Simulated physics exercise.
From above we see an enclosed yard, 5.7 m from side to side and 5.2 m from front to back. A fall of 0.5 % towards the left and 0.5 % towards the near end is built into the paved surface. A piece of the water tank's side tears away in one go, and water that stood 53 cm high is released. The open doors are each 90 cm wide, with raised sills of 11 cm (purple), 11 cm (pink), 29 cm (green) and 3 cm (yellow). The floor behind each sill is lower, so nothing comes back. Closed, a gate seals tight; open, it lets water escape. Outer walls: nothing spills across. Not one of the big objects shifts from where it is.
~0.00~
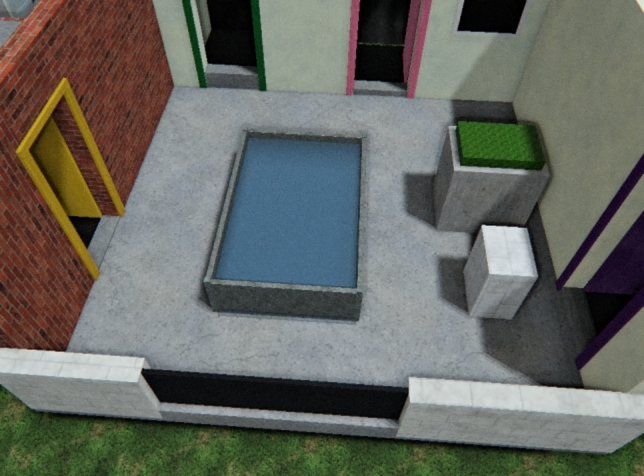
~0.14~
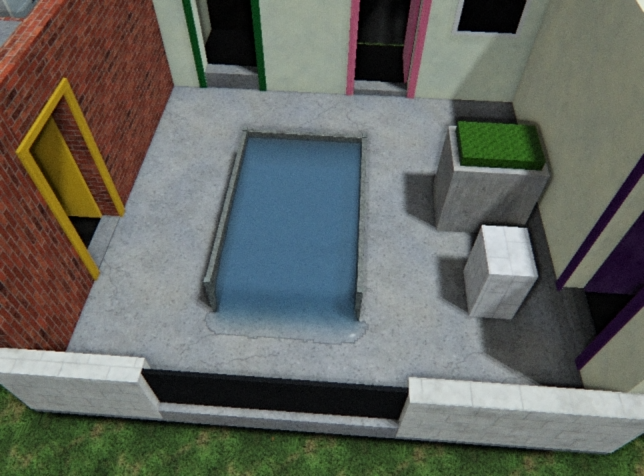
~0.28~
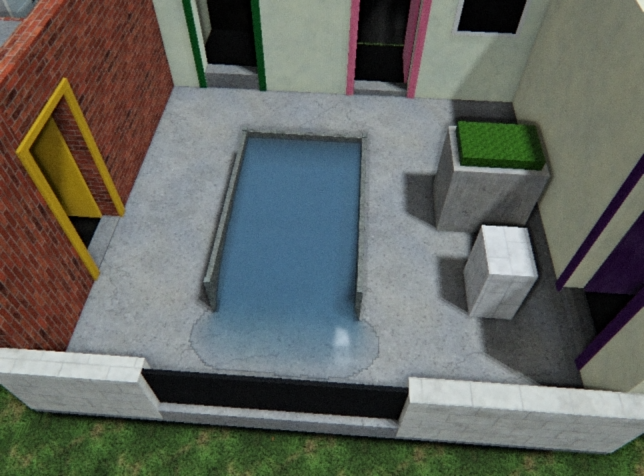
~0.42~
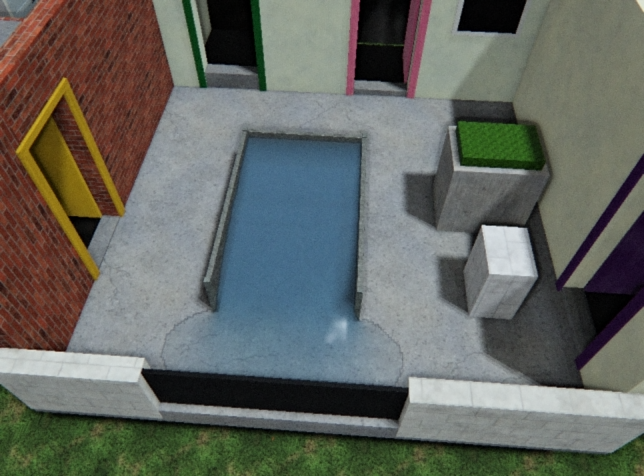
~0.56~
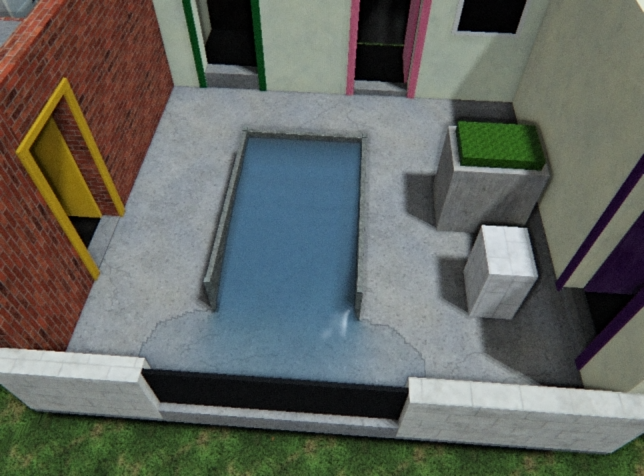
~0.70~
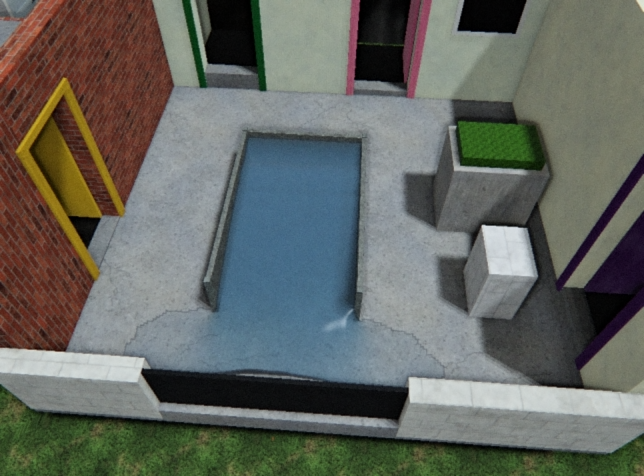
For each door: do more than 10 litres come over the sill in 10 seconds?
In the end the purple door lets in a larger amount than the limit; the pink door lets in a smaller amount than the limit; the green door lets in a smaller amount than the limit; the yellow door lets in a larger amount than the limit.
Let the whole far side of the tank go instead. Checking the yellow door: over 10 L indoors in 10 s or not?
Then: Yellow beyond it.
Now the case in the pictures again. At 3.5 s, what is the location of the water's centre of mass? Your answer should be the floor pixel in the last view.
I'd say somewhere around (294, 287).
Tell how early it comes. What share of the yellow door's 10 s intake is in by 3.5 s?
About 30 per cent.
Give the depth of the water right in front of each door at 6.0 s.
Measured in centimetres, the purple door gives 10, the pink door 6, the green door 13 and the yellow door 6.
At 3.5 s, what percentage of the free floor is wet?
Roughly 60 % of the floor is wet.
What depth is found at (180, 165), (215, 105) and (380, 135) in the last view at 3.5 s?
First 4 cm, then 2 cm, then 0 cm.
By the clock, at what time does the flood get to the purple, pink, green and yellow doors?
Times: Purple 1.8 seconds, pink 5.0 seconds, green 3.8 seconds, yellow 1.8 seconds.
After 1.4 s water covers 20 % of the floor and is deepest (40 cm) near (254, 394); purple door not reached, pink door not reached, green door not reached, yellow door not reached.
After 2.2 s water covers 30 % of the floor and is deepest (40 cm) near (72, 381); purple door 19 cm at the sill, 2 L in, pink door not reached, green door not reached, yellow door 7 cm at the sill, 0 L in.
After 3.5 s water covers 60 % of the floor and is deepest (28 cm) near (56, 380); purple door 21 cm at the sill, 62 L in, pink door not reached, green door not reached, yellow door 9 cm at the sill, 20 L in.
After 6.0 s water covers 90 % of the floor and is deepest (15 cm) near (164, 113); purple door 10 cm at the sill, 95 L in, pink door 6 cm at the sill, 0 L in, green door 13 cm at the sill, 0 L in, yellow door 6 cm at the sill, 54 L in.
After 10.0 s water covers 100 % of the floor and is deepest (12 cm) near (523, 171); purple door 6 cm at the sill, 96 L in, pink door 9 cm at the sill, 0 L in, green door 5 cm at the sill, 0 L in, yellow door 5 cm at the sill, 70 L in.
